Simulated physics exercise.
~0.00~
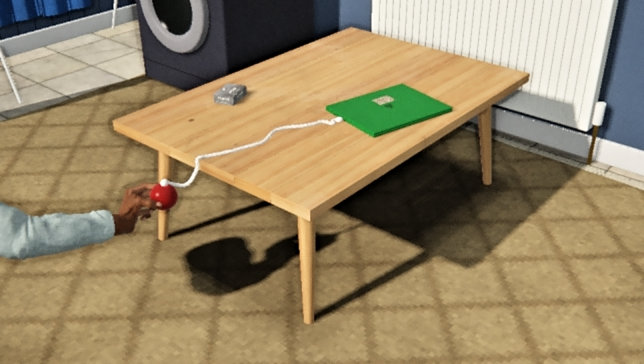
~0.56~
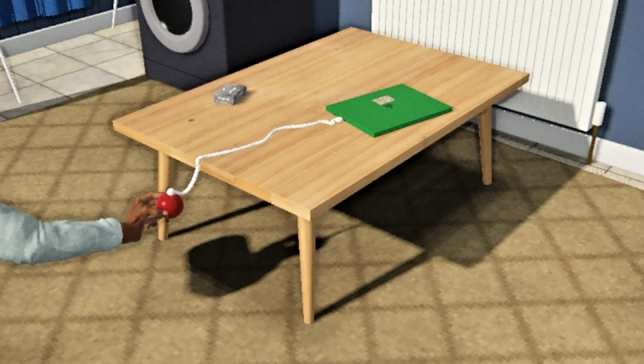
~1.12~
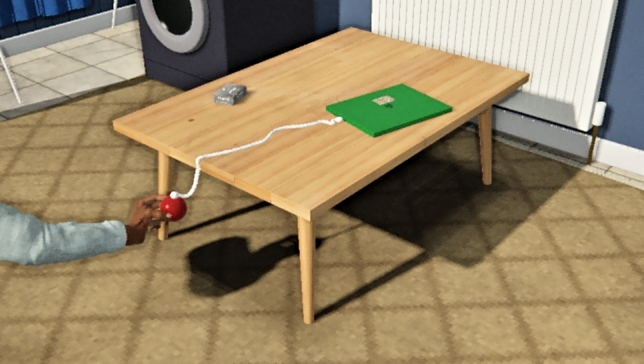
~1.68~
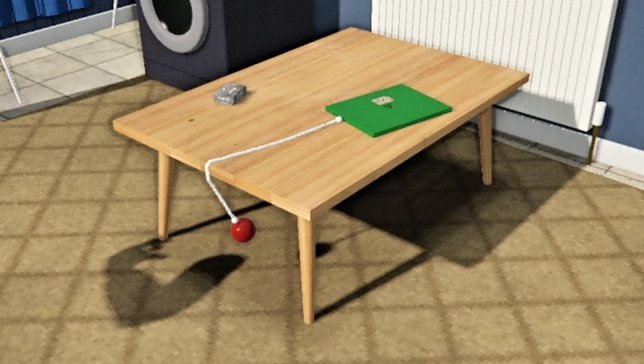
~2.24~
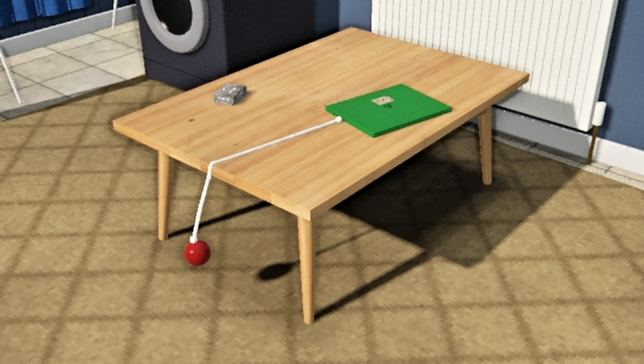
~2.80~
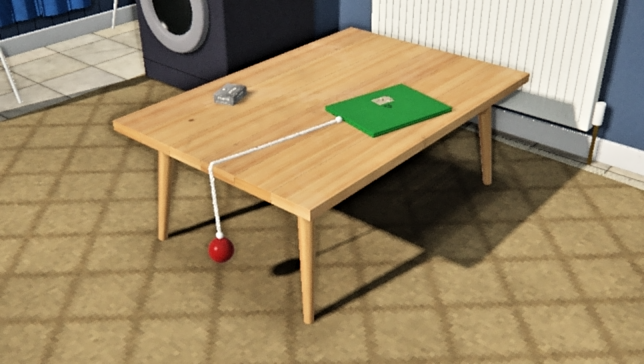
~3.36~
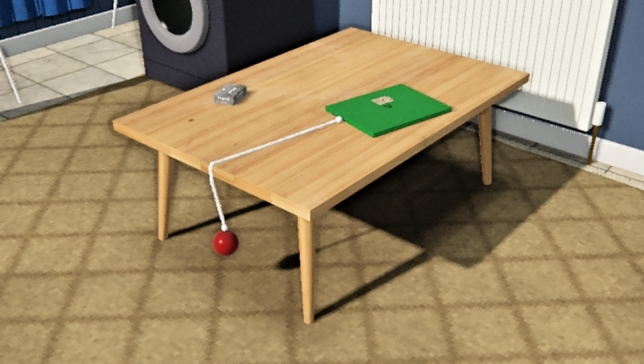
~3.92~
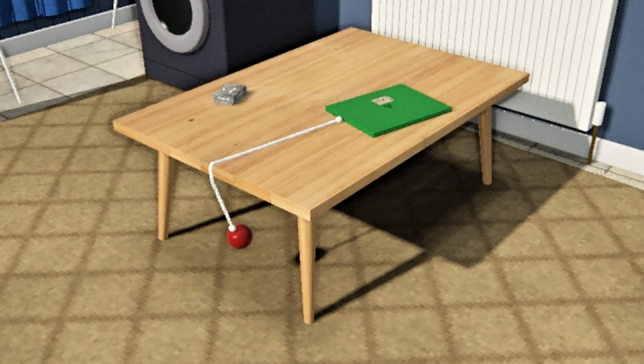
In a room with a brown patterned carpet, seen from slightly above, a wooden table stands before a white radiator and a dark washing machine. A green laptop lies toward the right of the tabletop and a small grey box toward the back left, while a white cord runs from the laptop over the near edge. At left, a hand holds the cord's red apple above the floor, shifts slightly right, then lets go and withdraws. The apple swings right beneath the edge, back left, then right again. It ends hanging in the air, with laptop and box unmoved.
